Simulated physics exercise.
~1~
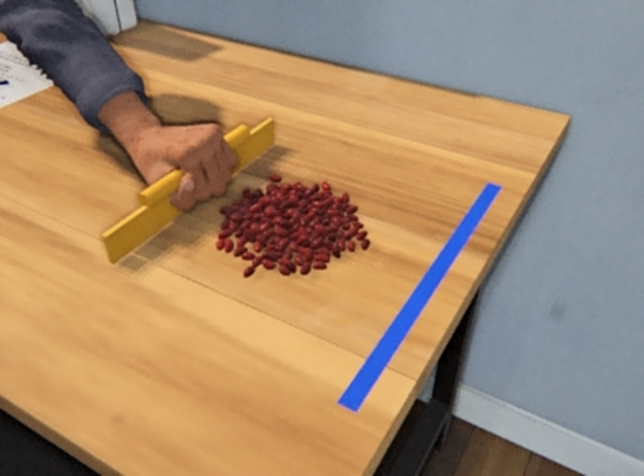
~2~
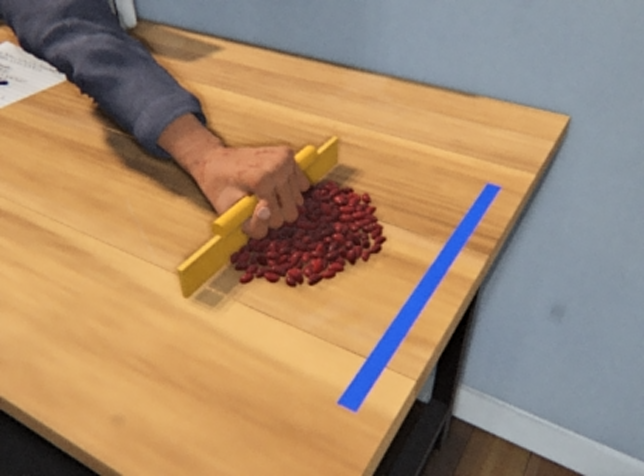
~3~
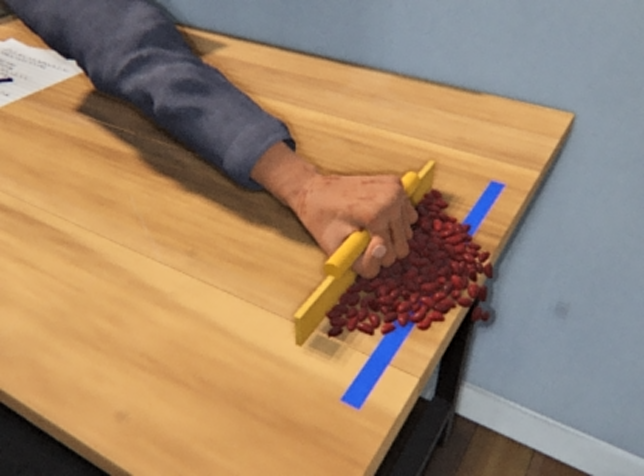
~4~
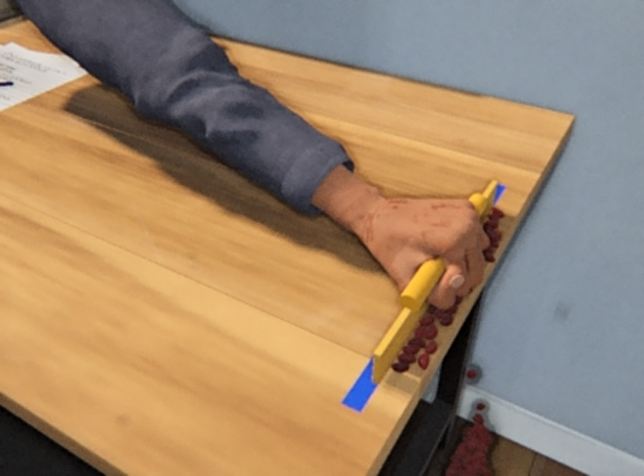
A hand pushes dark red beans with a yellow scraper until most spill off the table.
